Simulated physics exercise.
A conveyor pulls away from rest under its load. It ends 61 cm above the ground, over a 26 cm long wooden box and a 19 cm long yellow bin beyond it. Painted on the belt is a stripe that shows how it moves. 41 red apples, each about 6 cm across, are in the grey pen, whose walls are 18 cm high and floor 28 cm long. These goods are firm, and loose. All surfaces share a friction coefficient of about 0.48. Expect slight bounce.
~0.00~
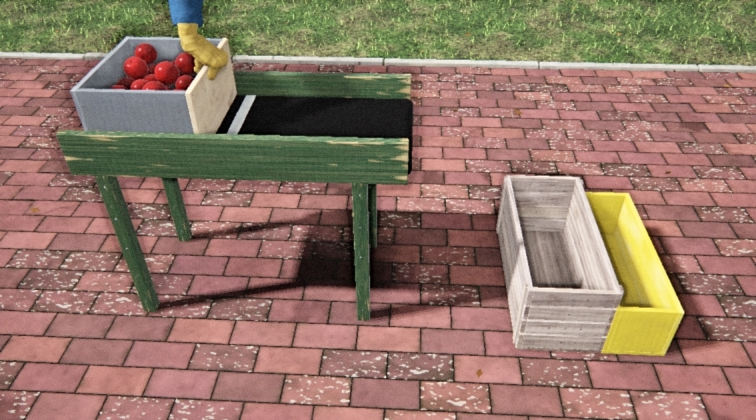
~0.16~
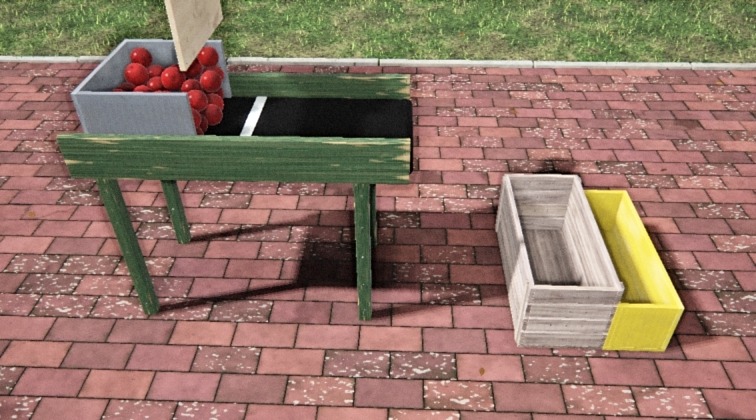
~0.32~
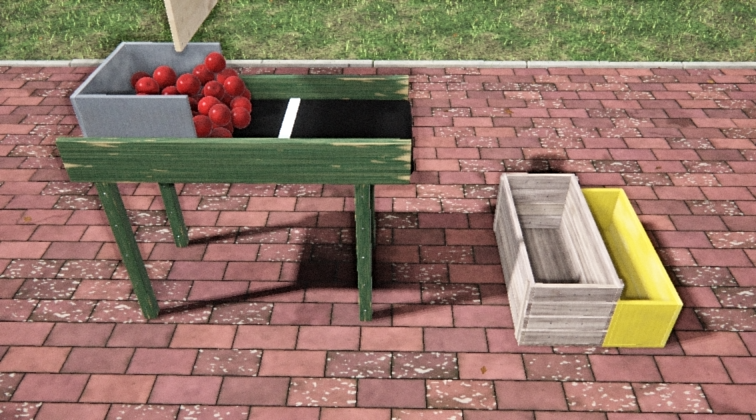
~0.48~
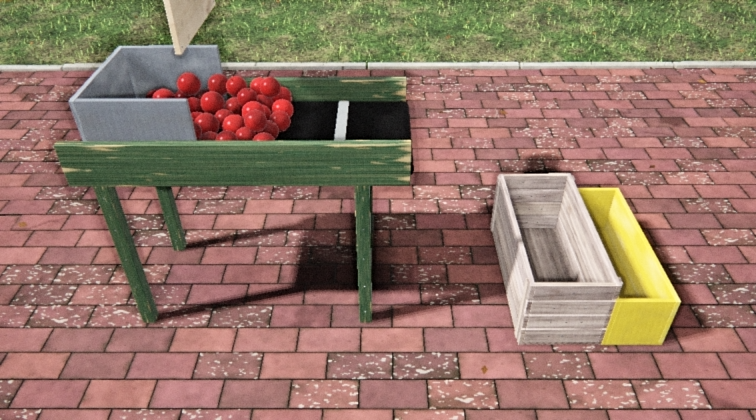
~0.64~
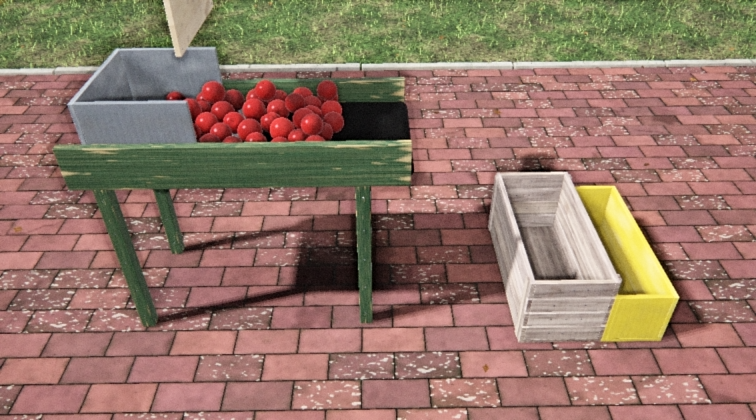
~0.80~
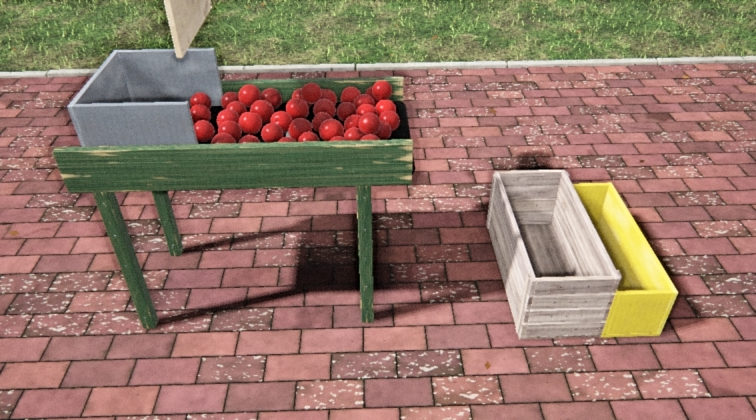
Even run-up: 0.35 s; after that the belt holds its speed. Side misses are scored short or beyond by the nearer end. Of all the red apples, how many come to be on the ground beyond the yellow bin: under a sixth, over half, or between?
In the end fewer than one in six of them are on the ground beyond the yellow bin.
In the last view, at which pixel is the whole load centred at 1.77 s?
At roughly (461, 260).
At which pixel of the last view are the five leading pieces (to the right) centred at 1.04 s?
Near (464, 160) in pixels.
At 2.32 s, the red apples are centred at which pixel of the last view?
I'd put the middle close to (440, 271) in the last view.
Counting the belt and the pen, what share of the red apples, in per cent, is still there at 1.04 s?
Some 65 per cent.
After 1.04 s, 1 still in the grey pen, 26 on the belt and 14 in the air.
After 1.35 s, 11 on the belt, 13 on the ground short of the wooden box and 17 in the air.
After 1.77 s, 2 on the belt, 31 on the ground short of the wooden box and 8 in the air.
Outcome (at 2.32 s), 41 on the ground short of the wooden box. Asked share, 0 of 41, 0 per cent.
